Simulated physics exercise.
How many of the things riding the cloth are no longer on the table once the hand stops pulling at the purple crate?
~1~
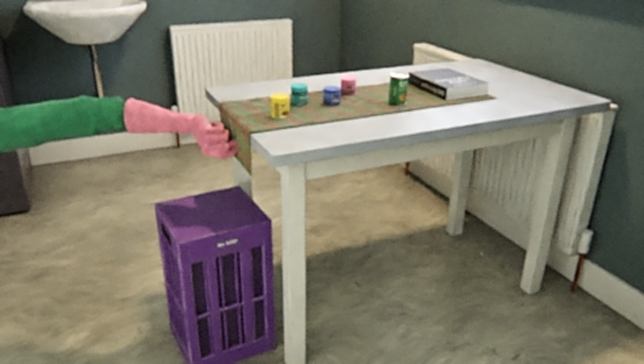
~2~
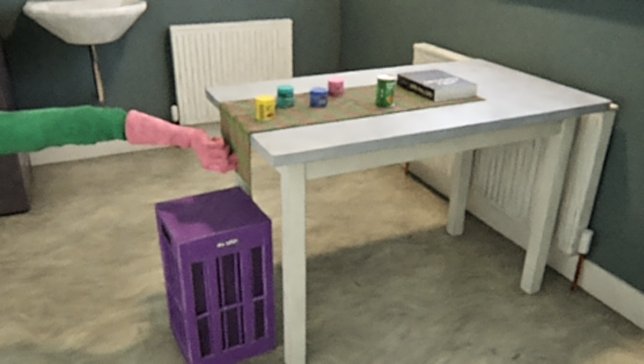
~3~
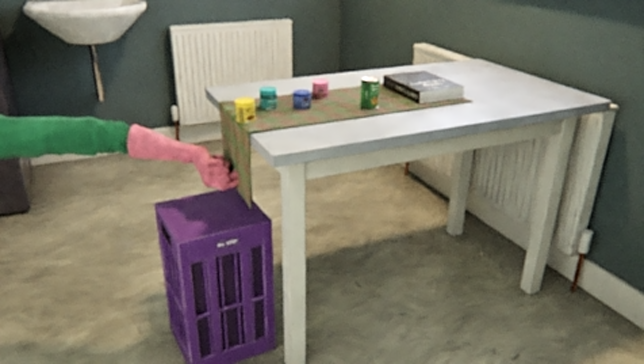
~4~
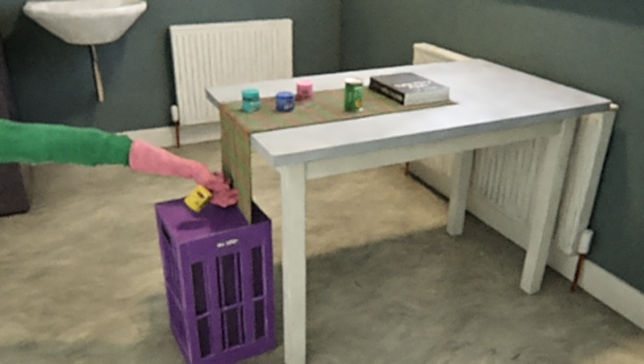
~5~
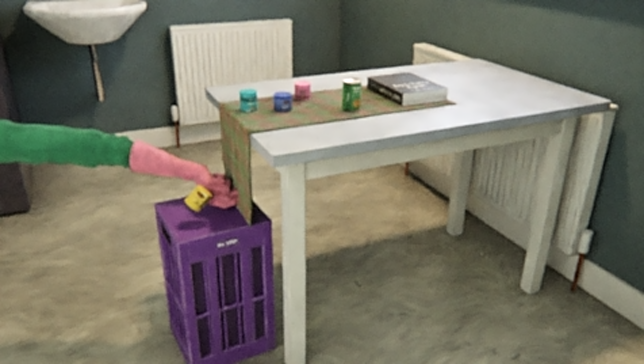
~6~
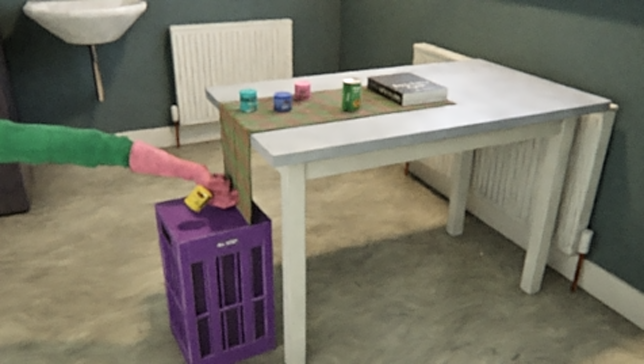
Just one, the yellow pot, has gone over the edge and ends up by the gloved hand at the top of the crate. The other pots, the green can and the book are still on the table.
Room with sink, gloved hand drawing brown cloth down to purple crate, yellow pot going over table edge, the rest staying up.
